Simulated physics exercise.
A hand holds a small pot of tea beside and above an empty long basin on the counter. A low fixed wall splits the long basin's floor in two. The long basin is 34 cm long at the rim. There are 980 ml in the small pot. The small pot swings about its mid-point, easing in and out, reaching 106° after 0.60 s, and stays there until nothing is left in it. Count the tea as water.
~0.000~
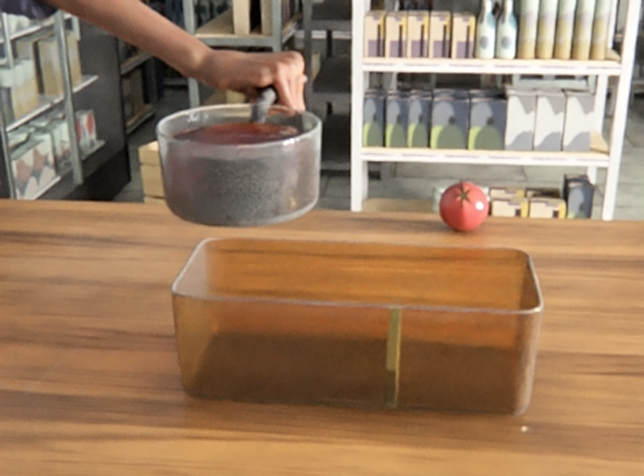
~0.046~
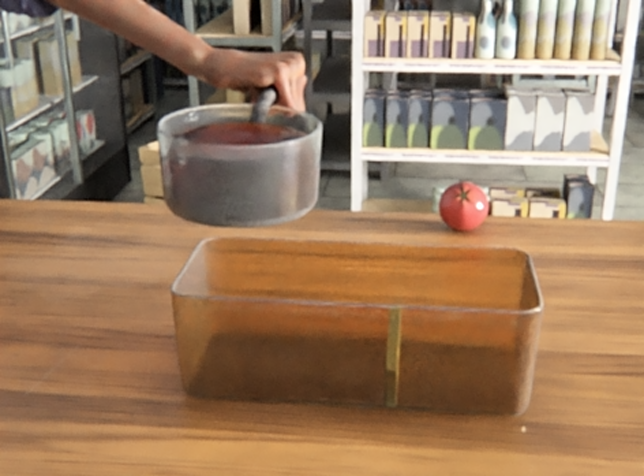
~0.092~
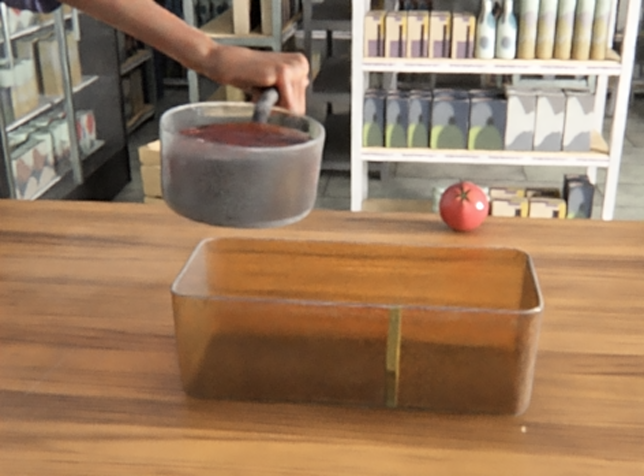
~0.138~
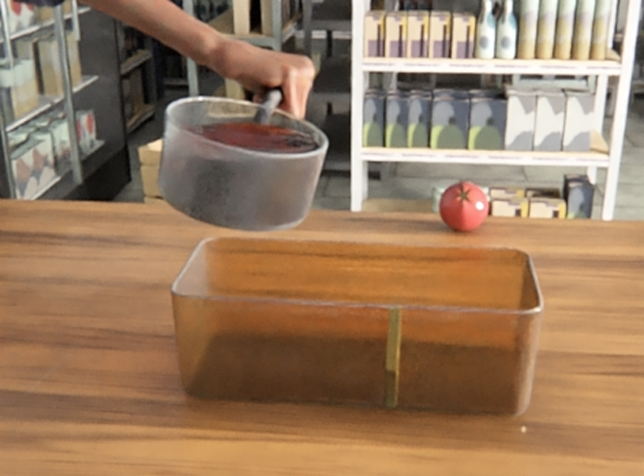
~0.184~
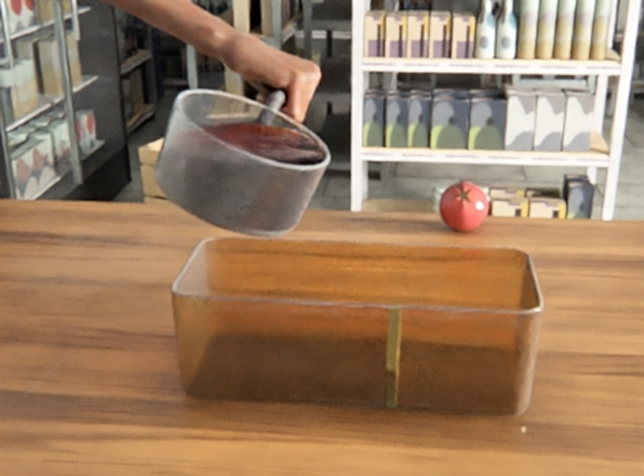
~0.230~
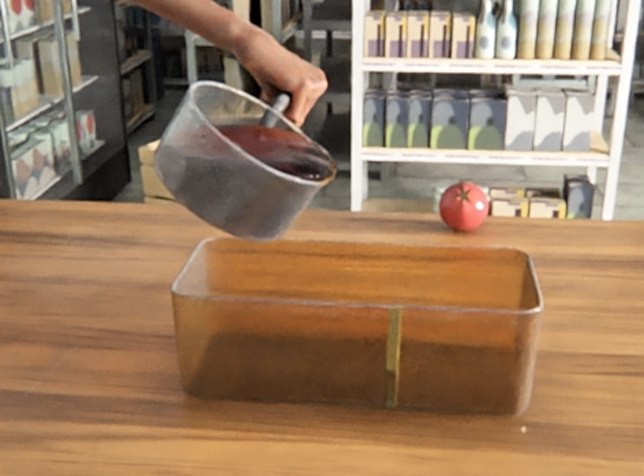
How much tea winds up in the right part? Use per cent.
The far part has some 21 per cent.
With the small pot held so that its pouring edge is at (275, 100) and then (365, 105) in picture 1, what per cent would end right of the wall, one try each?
In turn about 20 and 45 per cent.
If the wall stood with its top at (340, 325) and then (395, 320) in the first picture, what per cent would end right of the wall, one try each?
In turn about 60 and 10 per cent.
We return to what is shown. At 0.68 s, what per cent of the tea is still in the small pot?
Near 6 in a hundred.
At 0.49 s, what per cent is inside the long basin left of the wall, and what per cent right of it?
Left about 36, right about 7.
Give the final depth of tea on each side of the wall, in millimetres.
Left about 24 mm, right about 12 mm.
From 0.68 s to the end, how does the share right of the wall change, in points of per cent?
The share moves up, by some 8 per cent.
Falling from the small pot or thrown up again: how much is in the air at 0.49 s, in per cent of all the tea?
About 32 per cent.
Then, 0.49 s in, the tilt is 98° and 26 per cent is still to pour, 36 is left of the wall and 7 right of it.
Then, 0.68 s in, the tilt is 106° and 6 per cent is still to pour, 74 is left of the wall and 13 right of it.
Then, 0.88 s in, the tilt is 106° and 0 per cent is still to pour, 69 is left of the wall and 20 right of it.
Then, 1.10 s in, the tilt is 106° and 0 per cent is still to pour, 69 is left of the wall and 21 right of it.
Finally, 69 per cent lies left of the wall, 21 right of it and 9 outside.
